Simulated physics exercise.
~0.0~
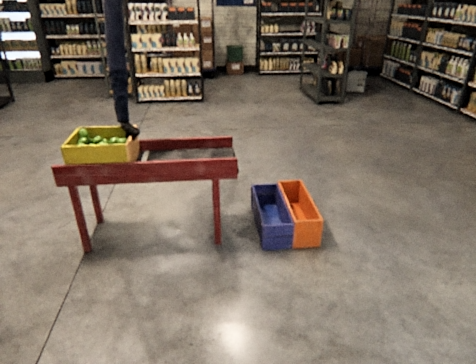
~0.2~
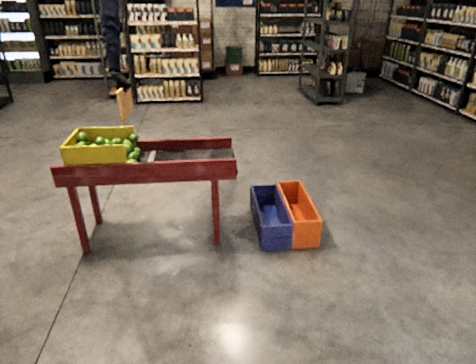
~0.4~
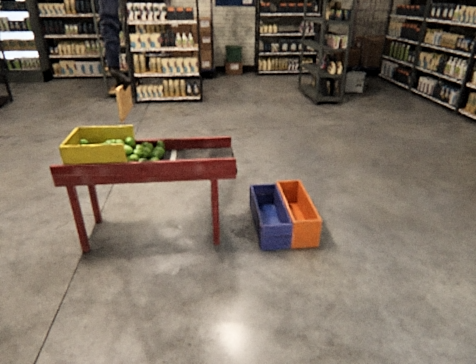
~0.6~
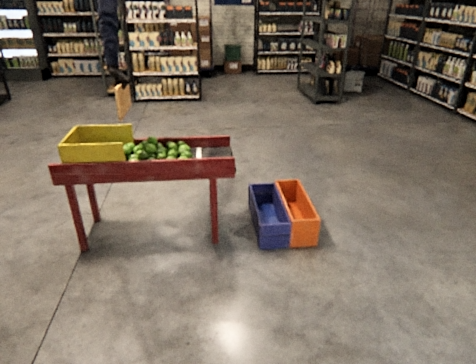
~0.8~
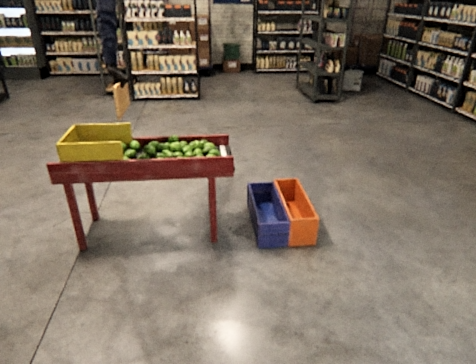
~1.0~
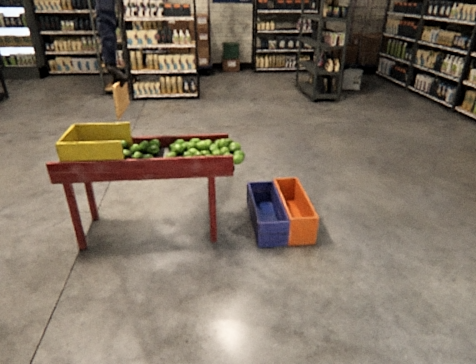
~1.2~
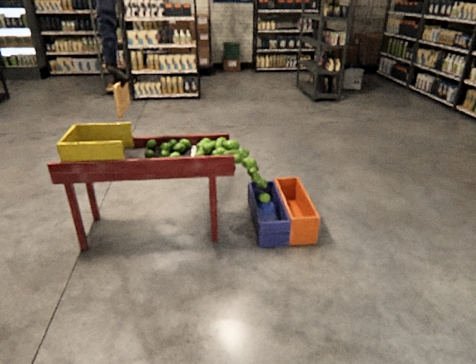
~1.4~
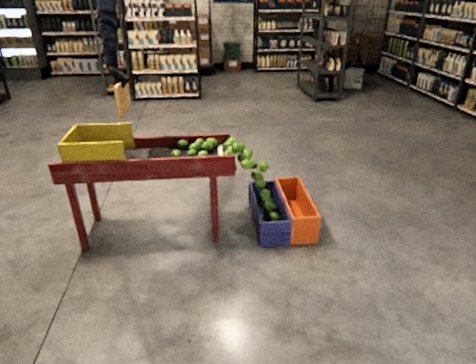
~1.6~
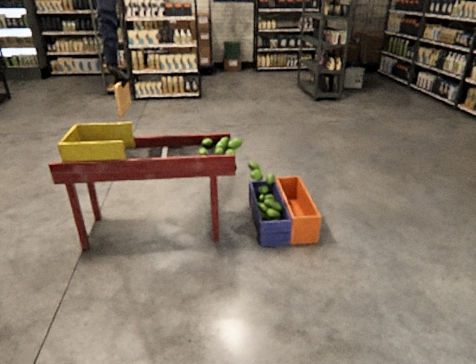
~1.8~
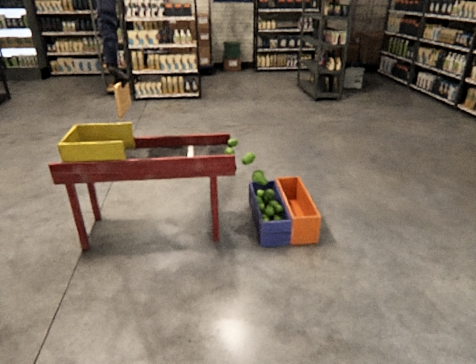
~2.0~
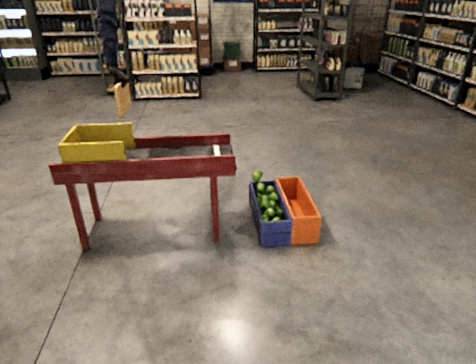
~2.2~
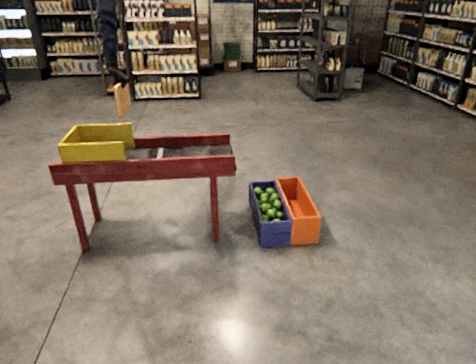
In a store lined with stocked shelves, a gate lifted from a yellow pen and a heap of green fruit rode right along a red-sided belt, then tumbled off the end into the blue tub, leaving the orange box beside it empty.
